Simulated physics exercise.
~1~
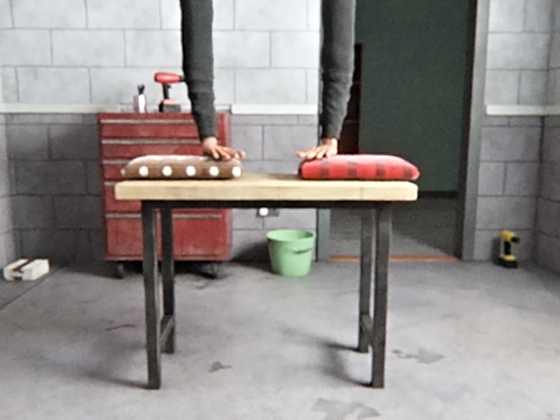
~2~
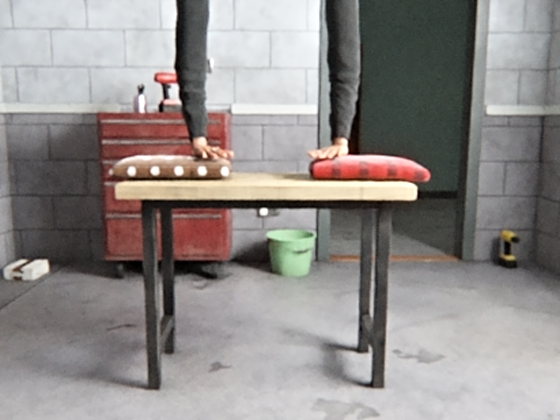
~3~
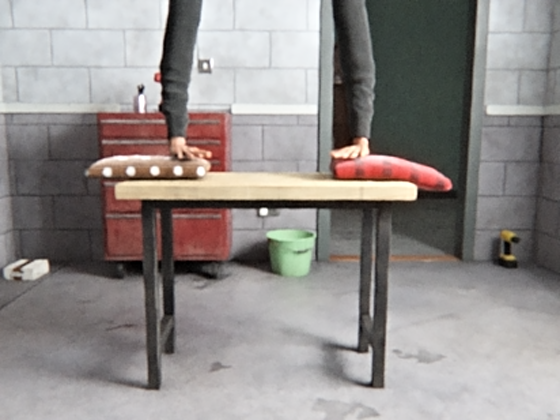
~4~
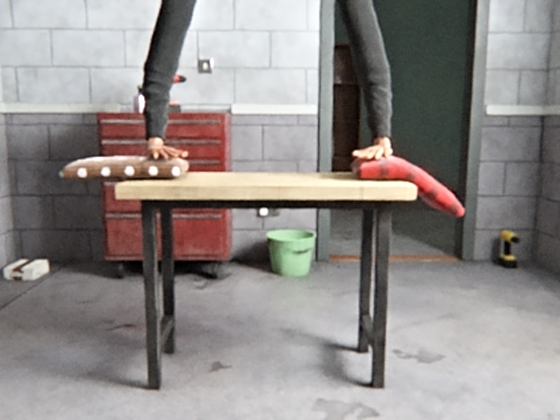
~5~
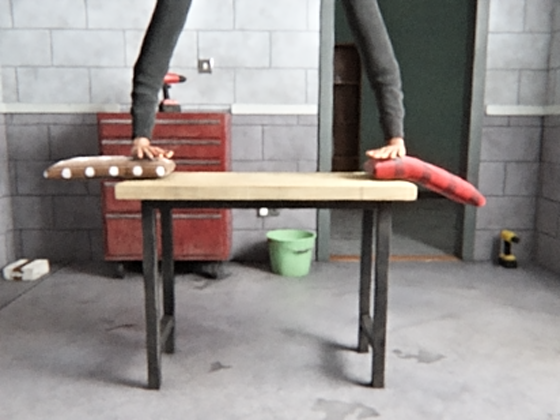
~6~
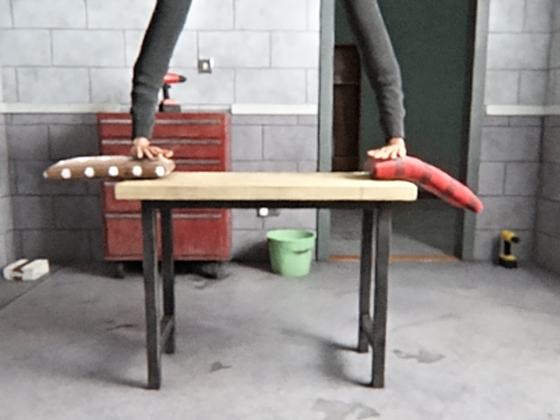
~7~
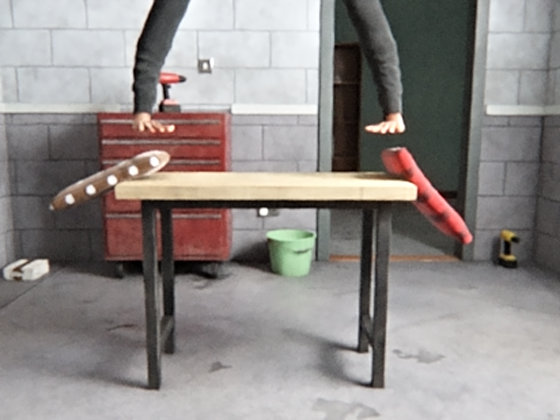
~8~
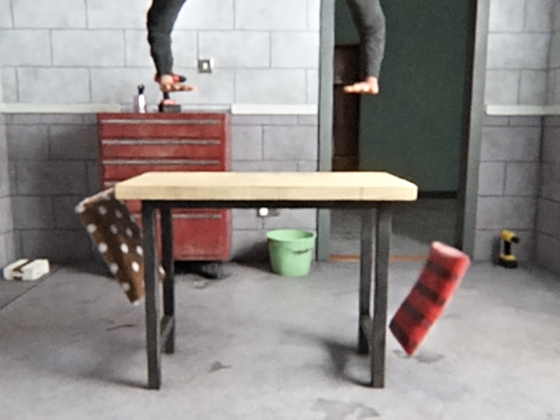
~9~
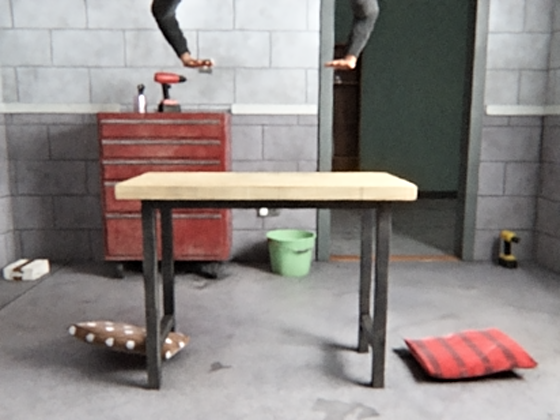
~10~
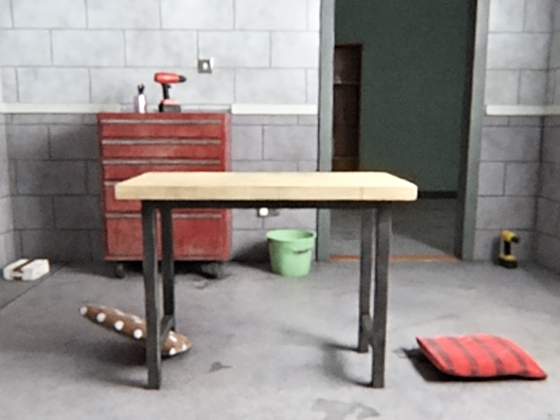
Two pillows are pushed apart by hands, released over opposite table ends, and fall to the floor.
